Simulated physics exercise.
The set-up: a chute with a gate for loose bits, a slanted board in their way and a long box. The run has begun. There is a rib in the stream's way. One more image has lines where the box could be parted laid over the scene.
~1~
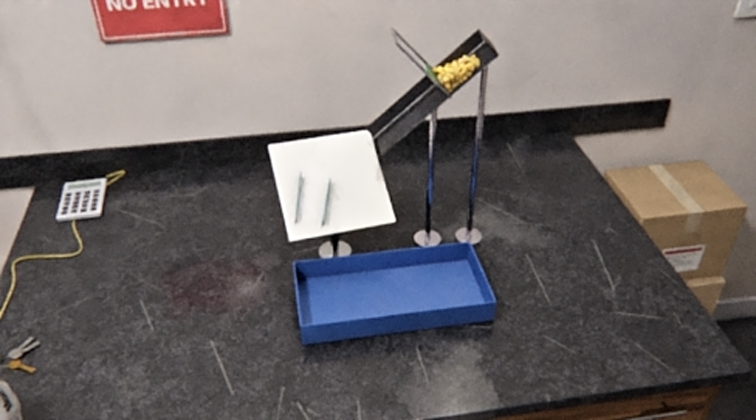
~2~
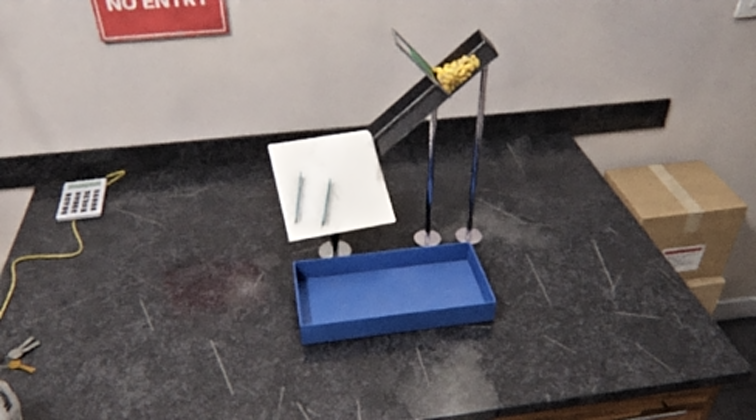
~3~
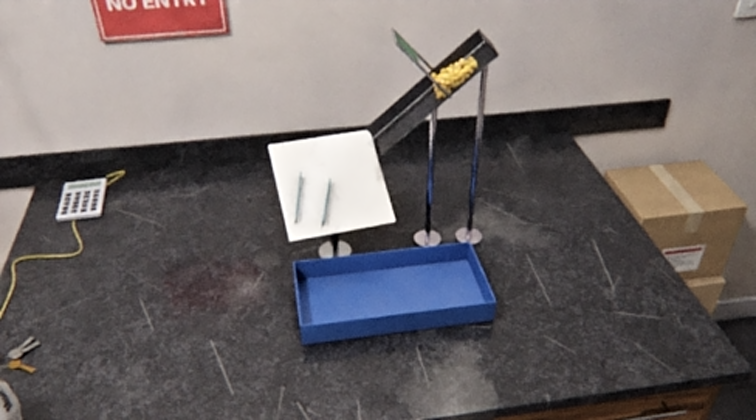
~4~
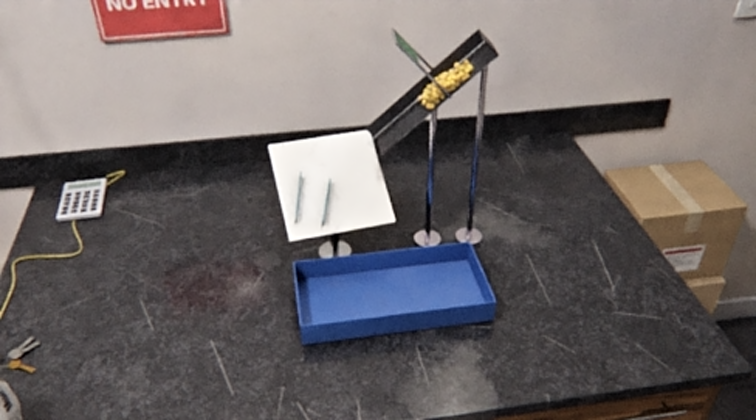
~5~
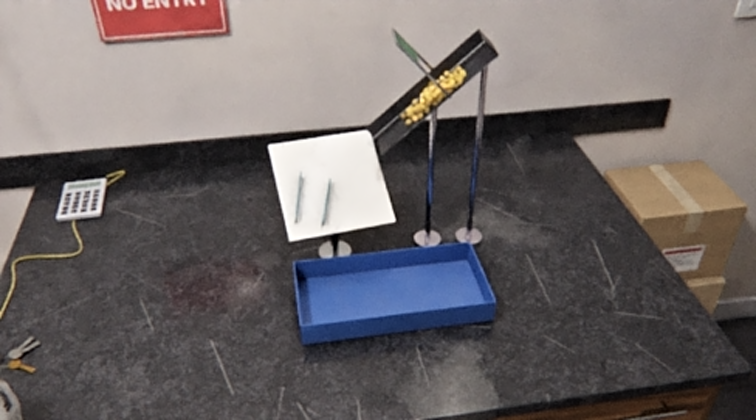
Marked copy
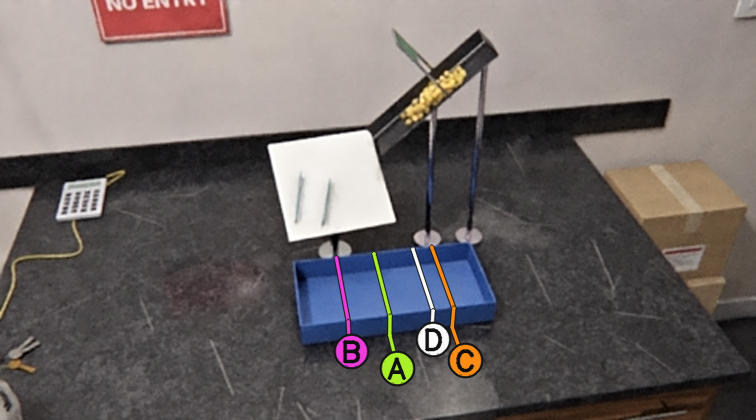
On a dark, scratched countertop below a red sign, a sloping chute on thin stands holds yellow puffed bits above a tilted white board and an empty blue box. The green gate swings open, then the bits slide down the chute, stretching into a longer clump partway along it.
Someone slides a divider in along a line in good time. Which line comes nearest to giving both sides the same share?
B beats the others.
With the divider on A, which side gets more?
More lands on the left.
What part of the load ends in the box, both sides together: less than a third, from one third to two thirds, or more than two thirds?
About that: More than two thirds.
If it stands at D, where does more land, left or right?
More lands on the left.
On the marked copy, line A crosses the front rim at (389, 315); line B crosses the front rim at (348, 320); line C crosses the front rim at (453, 307); line D crosses the front rim at (432, 309).
With A, of what is caught, nearly all on the left of the divider, a small part on the right.
With B, of what is caught, about two thirds on the left of the divider, about a third on the right.
With C, of what is caught, all on the left of the divider, none on the right.
With D, of what is caught, all on the left of the divider, none on the right.
